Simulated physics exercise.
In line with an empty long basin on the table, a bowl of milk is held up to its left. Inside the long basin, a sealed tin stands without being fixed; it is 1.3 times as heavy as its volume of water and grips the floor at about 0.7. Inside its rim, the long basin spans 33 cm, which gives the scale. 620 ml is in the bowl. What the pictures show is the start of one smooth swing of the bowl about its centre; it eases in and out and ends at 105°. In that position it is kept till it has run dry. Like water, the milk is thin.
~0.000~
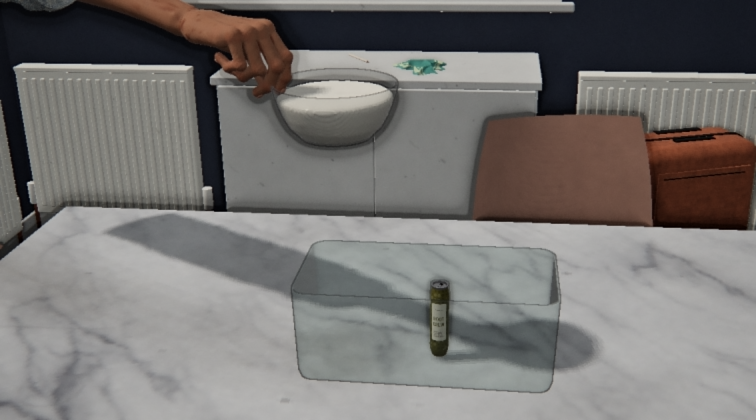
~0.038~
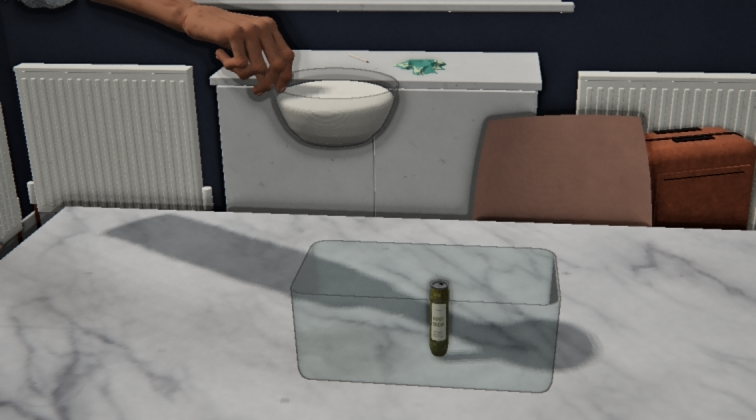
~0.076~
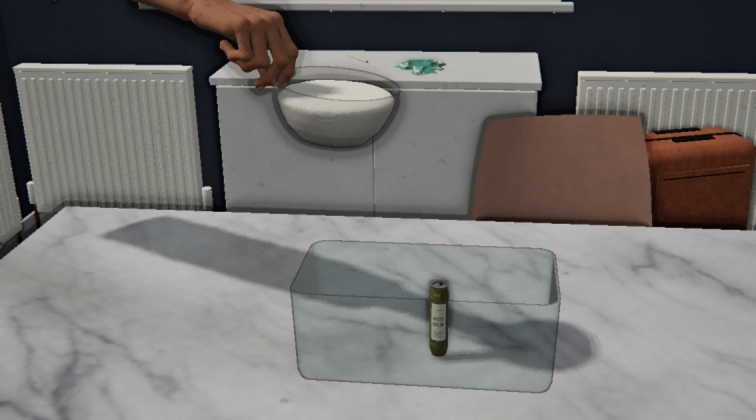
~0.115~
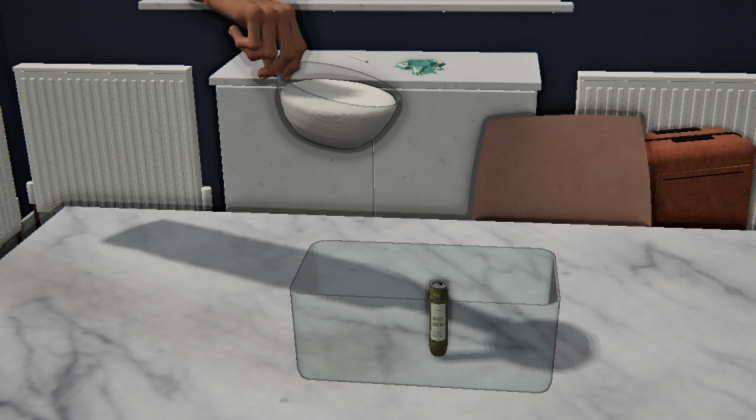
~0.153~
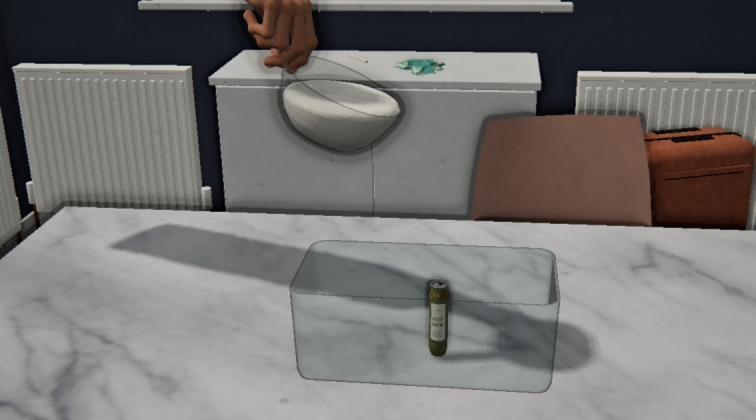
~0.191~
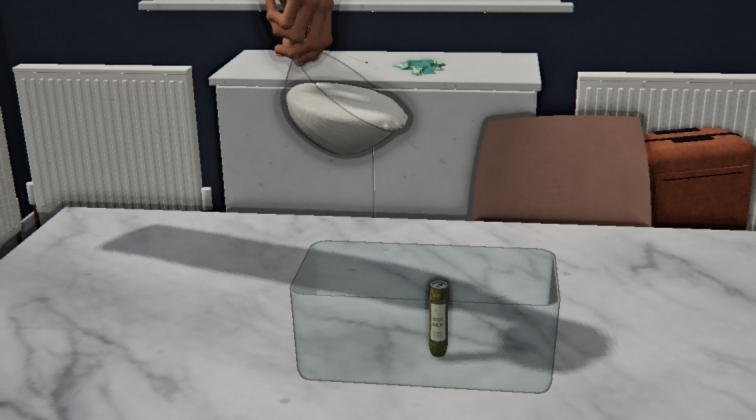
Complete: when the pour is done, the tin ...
... remains on its base.
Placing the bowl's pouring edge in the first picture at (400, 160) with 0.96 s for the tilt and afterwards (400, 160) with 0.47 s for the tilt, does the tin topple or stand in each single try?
First it stays on its base; then it tips over.
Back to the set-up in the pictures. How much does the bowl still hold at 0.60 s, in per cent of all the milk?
0 %.
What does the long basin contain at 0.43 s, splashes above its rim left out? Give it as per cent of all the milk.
Roughly 22 per cent.
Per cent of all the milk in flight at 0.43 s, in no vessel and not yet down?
Roughly 70 percent.
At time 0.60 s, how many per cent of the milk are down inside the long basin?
I reckon close to 94 per cent.
After 0.43 s the tilt is 103° and 7 per cent is still to pour; the tin stands where it began.
After 0.60 s the tilt is 105° and 0 per cent is still to pour; the tin stands where it began.
After 0.77 s the tilt is 105° and 0 per cent is still to pour; the tin stands 1 cm from where it began.
After 0.97 s the tilt is 105° and 0 per cent is still to pour; the tin stands 1 cm from where it began.
In the end the tin stands 1 cm from where it began.
